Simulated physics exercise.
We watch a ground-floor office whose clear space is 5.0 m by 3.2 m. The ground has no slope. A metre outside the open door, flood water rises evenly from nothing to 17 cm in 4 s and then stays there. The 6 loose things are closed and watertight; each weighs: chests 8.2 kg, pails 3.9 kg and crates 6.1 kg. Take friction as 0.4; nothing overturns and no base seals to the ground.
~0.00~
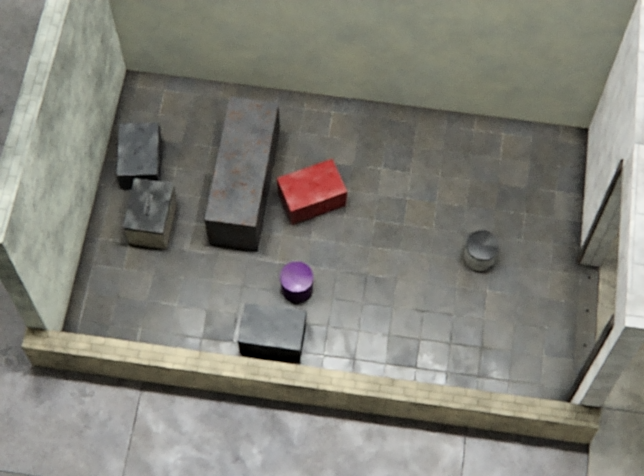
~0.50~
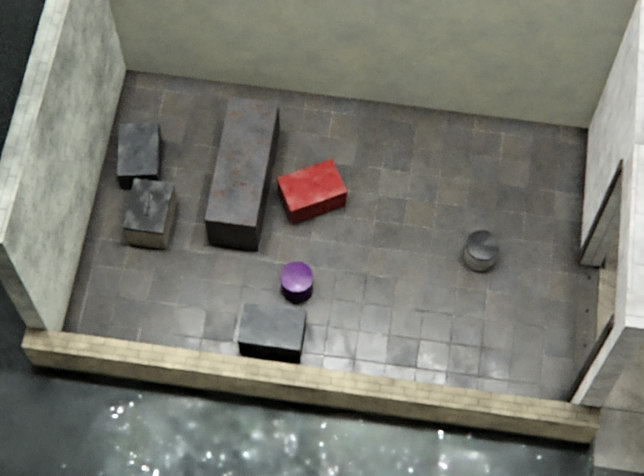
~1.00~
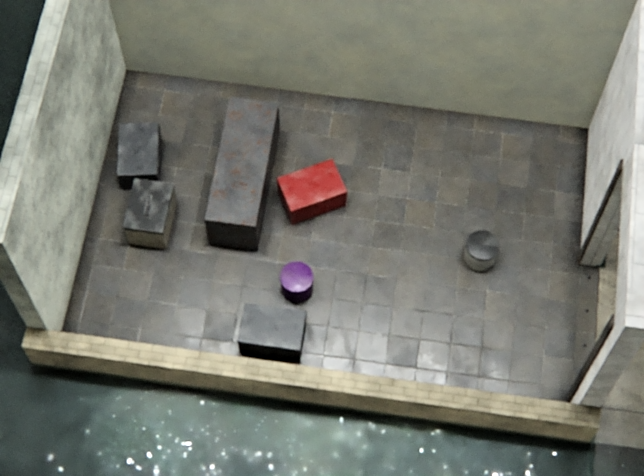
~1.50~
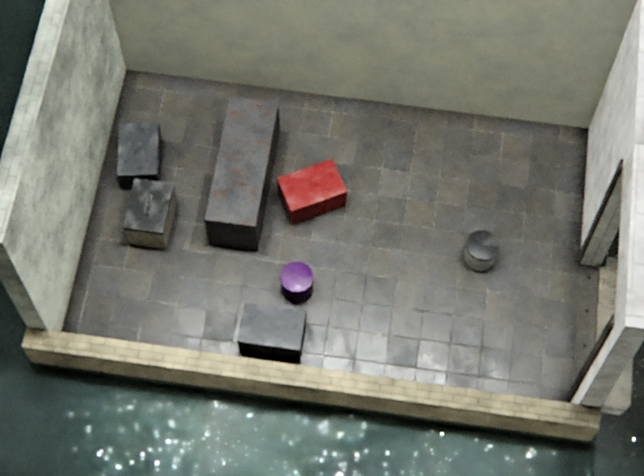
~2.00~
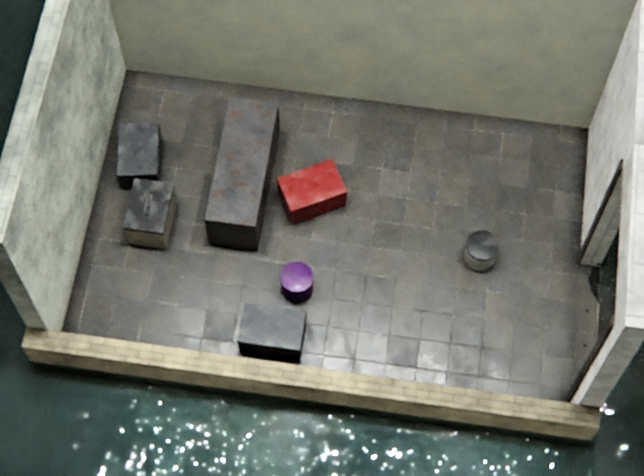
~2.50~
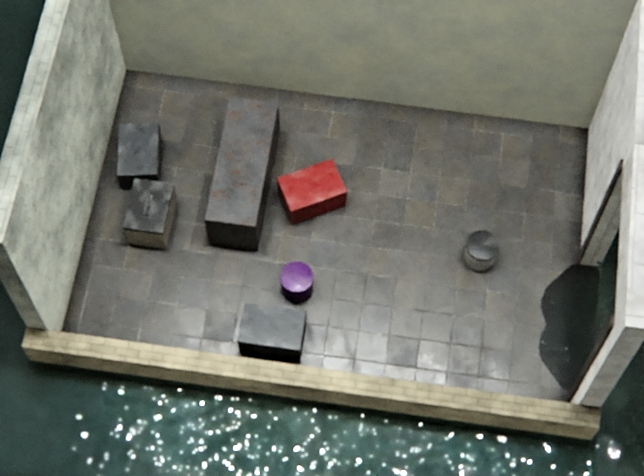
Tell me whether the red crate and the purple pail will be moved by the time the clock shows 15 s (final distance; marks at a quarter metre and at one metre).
Red crate gets carried off, purple pail ends far away.
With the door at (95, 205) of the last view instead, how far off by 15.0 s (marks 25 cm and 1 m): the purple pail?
Then the purple pail is nudged along.
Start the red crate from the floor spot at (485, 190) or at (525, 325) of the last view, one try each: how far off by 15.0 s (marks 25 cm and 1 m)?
In turn: It is nudged along; it ends far away.
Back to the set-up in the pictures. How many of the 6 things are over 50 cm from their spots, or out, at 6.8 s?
4 of them.
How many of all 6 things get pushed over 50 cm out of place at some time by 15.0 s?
I count 6.
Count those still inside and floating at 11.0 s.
6 of them.
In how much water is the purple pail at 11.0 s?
About 12 cm.
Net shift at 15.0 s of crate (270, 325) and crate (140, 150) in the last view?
In turn: 250 cm, 100 cm.
After 3.5 s the red crate is near (312, 185), 0.0 m from its start, aground; the purple pail is near (297, 277), 0.0 m from its start, aground; 0 afloat.
After 6.8 s the red crate is near (311, 136), 0.5 m from its start, aground; the purple pail is near (175, 254), 1.2 m from its start, afloat; 2 afloat.
After 11.0 s the red crate is near (366, 121), 0.9 m from its start, afloat; the purple pail is near (156, 68), 2.8 m from its start, afloat; 6 afloat.
After 15.0 s the red crate is near (524, 139), 2.2 m from its start, afloat; the purple pail is near (172, 69), 2.7 m from its start, afloat; 6 afloat.
